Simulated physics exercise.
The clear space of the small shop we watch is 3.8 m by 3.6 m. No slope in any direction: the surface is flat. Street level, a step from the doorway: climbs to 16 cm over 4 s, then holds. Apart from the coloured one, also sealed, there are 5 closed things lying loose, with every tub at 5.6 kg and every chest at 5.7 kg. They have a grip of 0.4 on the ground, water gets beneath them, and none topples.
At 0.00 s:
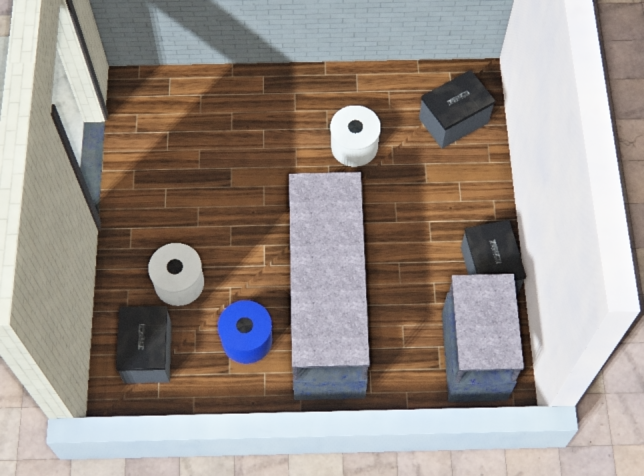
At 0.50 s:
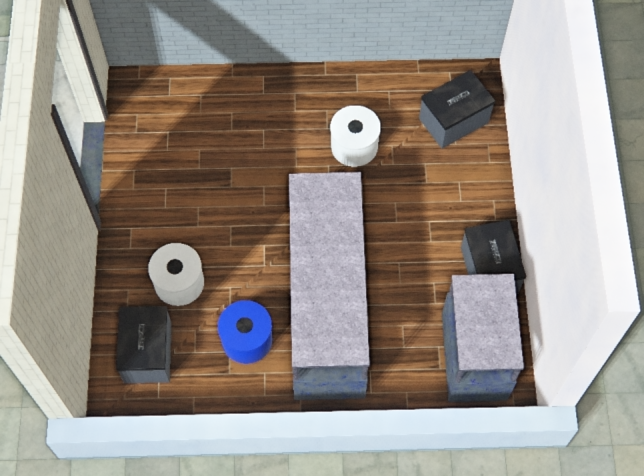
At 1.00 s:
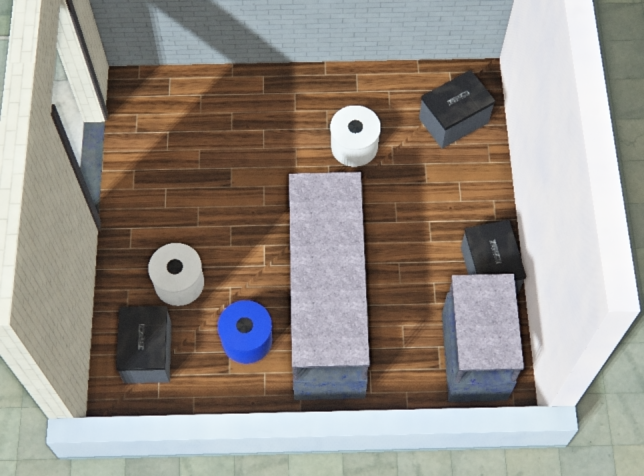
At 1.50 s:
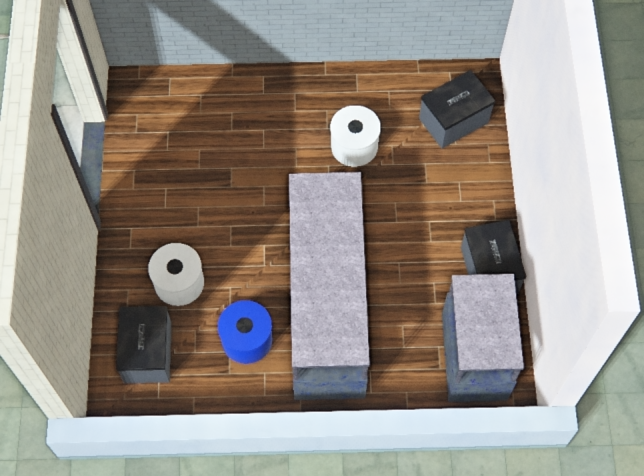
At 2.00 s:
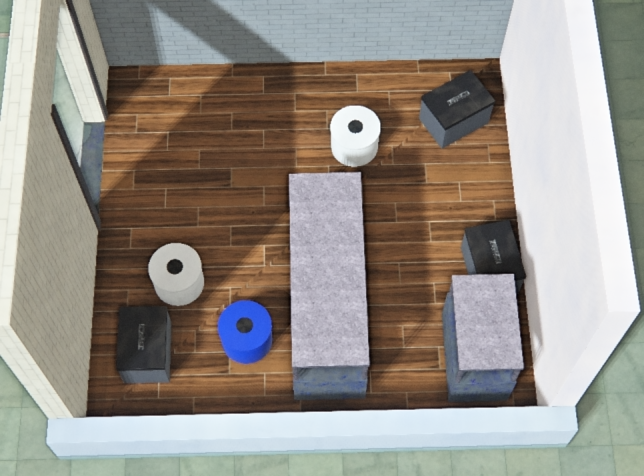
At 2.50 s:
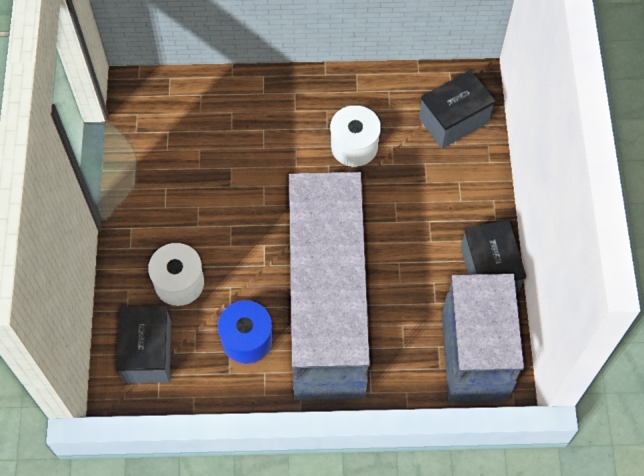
The footage shows a small wood-floored shop from above, with a blue tub, two pale tubs, three dark chests and two counters all staying still, until a small patch of water spreads in from the doorway at left.
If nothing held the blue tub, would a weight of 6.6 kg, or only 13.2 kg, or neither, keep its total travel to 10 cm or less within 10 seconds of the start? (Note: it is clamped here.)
Only 13.2 kg would.
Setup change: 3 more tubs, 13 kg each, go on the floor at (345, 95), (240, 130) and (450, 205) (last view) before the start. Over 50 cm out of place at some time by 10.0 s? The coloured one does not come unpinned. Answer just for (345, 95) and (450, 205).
Those two come out inside the line and inside the line, in that order.
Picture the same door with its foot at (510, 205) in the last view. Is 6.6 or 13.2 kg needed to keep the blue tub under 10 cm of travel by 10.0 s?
Okay, so the light mass does it.
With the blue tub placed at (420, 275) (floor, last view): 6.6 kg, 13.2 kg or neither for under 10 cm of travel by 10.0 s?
Only the larger holds.
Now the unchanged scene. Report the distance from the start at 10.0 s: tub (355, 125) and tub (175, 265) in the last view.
80 cm and 50 cm respectively.
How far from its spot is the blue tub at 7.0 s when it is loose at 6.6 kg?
Close to 20 centimetres.
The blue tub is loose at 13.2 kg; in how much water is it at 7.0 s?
About 3 cm.
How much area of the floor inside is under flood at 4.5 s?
Wet area: Approx. 4.5 m2.
After 3.5 s the blue tub would be 0 cm from its start with 6.6 kg and 0 cm from its start with 13.2 kg; 0 cm of water round it then.
After 4.5 s the blue tub would be 0 cm from its start with 6.6 kg and 0 cm from its start with 13.2 kg; 0 cm of water round it then.
After 7.0 s the blue tub would be 18 cm from its start with 6.6 kg and 0 cm from its start with 13.2 kg; 3 cm of water round it then.
After 10.0 s the blue tub would be 33 cm from its start with 6.6 kg and 0 cm from its start with 13.2 kg; 5 cm of water round it then.
